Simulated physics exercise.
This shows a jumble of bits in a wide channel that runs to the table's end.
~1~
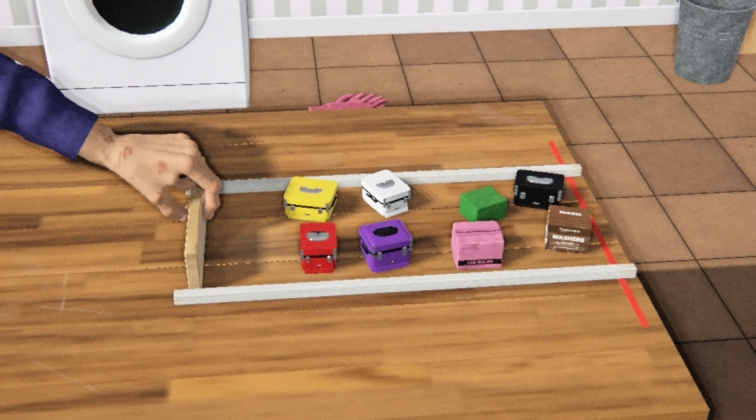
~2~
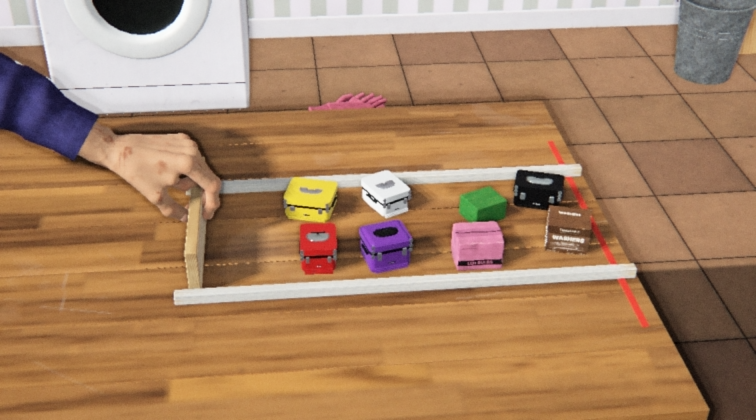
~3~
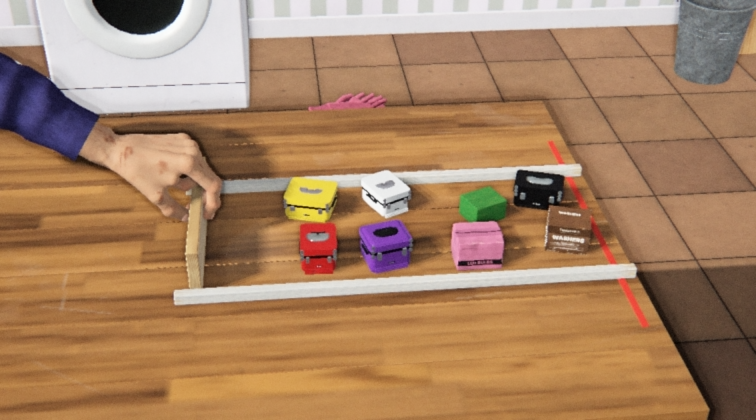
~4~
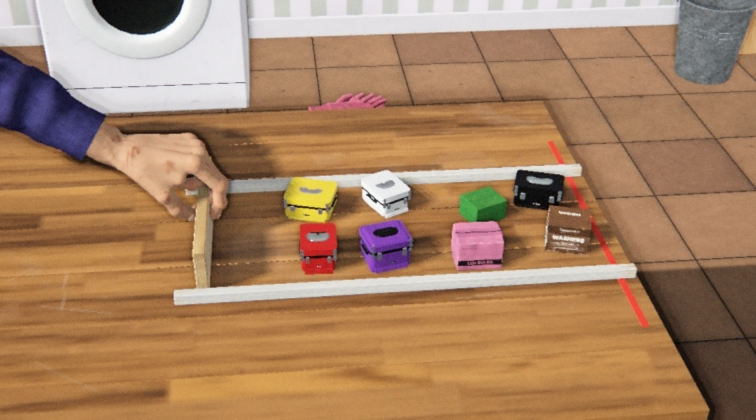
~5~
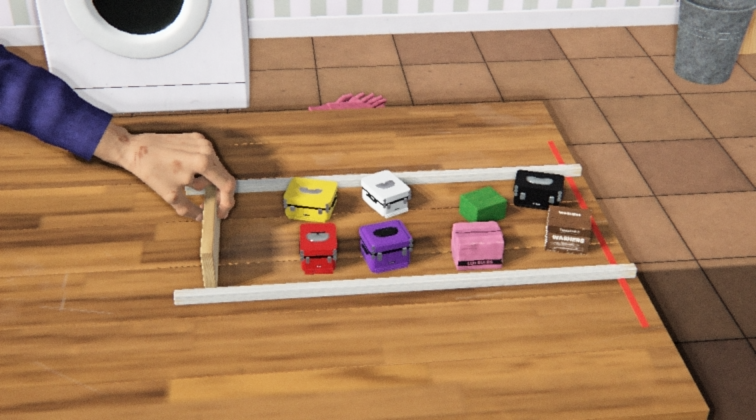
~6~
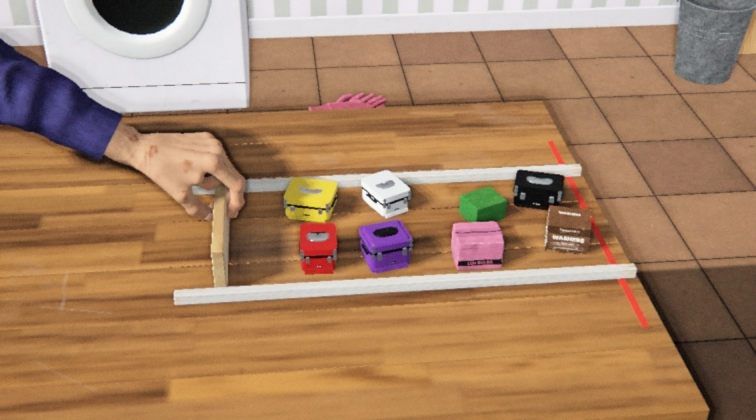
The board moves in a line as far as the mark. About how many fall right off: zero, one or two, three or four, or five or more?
The number that fall off is five or more.
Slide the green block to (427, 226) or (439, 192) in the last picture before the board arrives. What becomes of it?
Place by place, it does not fall; falls.
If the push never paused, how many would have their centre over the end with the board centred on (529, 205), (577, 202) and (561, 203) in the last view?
The counts: 3, 5 and 5.
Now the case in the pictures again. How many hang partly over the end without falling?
It comes to 1.
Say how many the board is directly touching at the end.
It touches 1.
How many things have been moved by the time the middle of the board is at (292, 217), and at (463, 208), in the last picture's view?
First 1, then 8.
Early on, none off yet; brown box at rest near (568, 230); black case at rest near (538, 191); green block at rest near (483, 206).
Finally, the number that fall off is five or more; lost, yellow case, purple case, white case, pink box, green block, black case and brown box.
